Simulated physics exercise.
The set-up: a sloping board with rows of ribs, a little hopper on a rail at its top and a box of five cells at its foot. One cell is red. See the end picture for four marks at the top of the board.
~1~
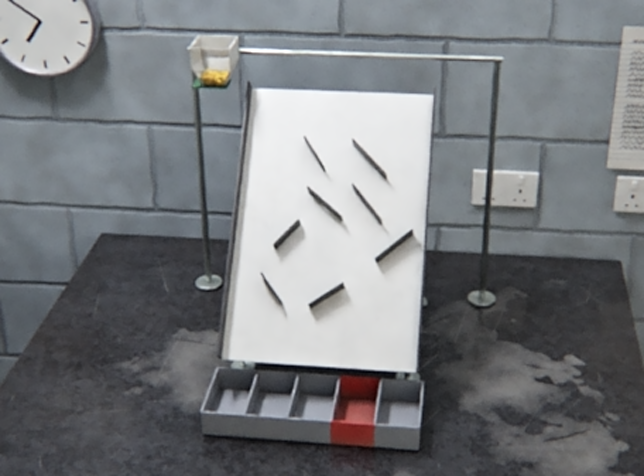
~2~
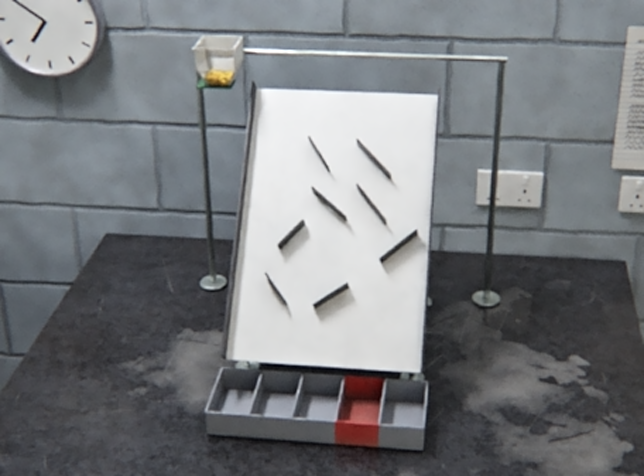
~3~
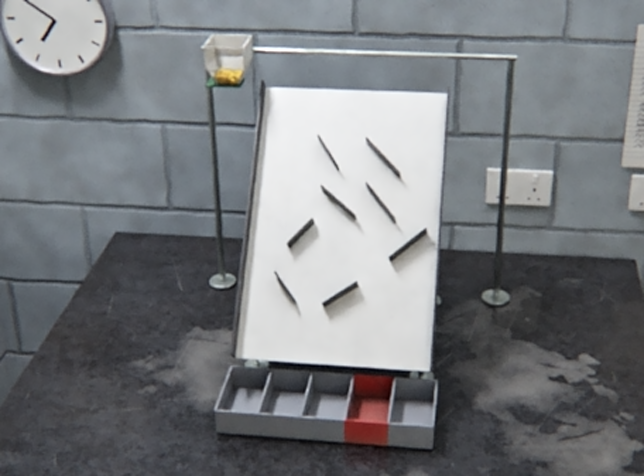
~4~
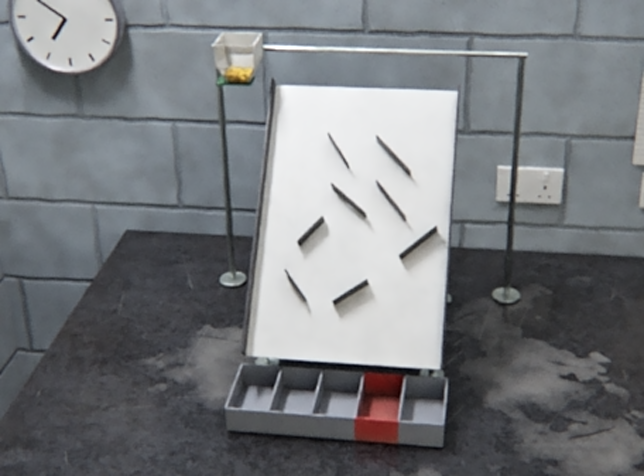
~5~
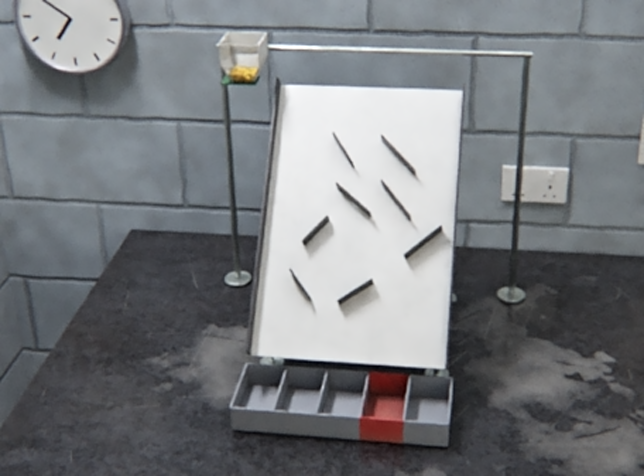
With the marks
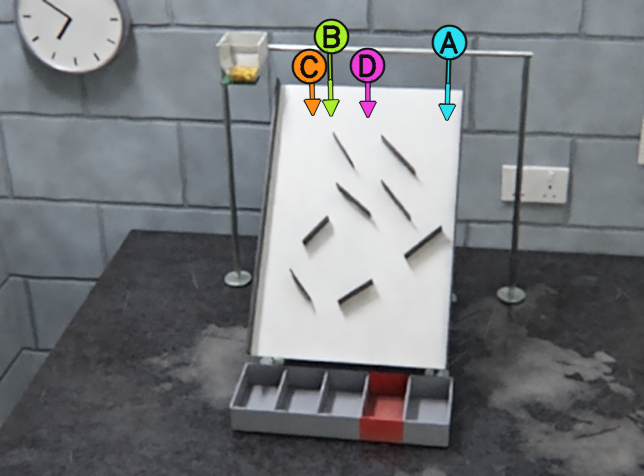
A white sloping board with dark ribs stands above a box while the view shifts slightly.
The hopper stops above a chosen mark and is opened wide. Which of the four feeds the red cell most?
Mark D.
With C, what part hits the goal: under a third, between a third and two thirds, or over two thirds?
It is under a third.
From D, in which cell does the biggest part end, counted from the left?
The fourth.
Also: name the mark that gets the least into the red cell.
C.
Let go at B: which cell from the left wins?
It is the first one.
On the marked copy, mark A meets the board at (447, 114); mark B meets the board at (331, 110); mark C meets the board at (312, 109); mark D meets the board at (367, 111).
Choosing A, roughly a quarter in the red cell, roughly two thirds in other cells.
Choosing B, roughly a quarter in the red cell, the larger part in other cells.
Choosing C, not one piece in the red cell, every piece in other cells.
Choosing D, roughly two thirds in the red cell, roughly a quarter in other cells.
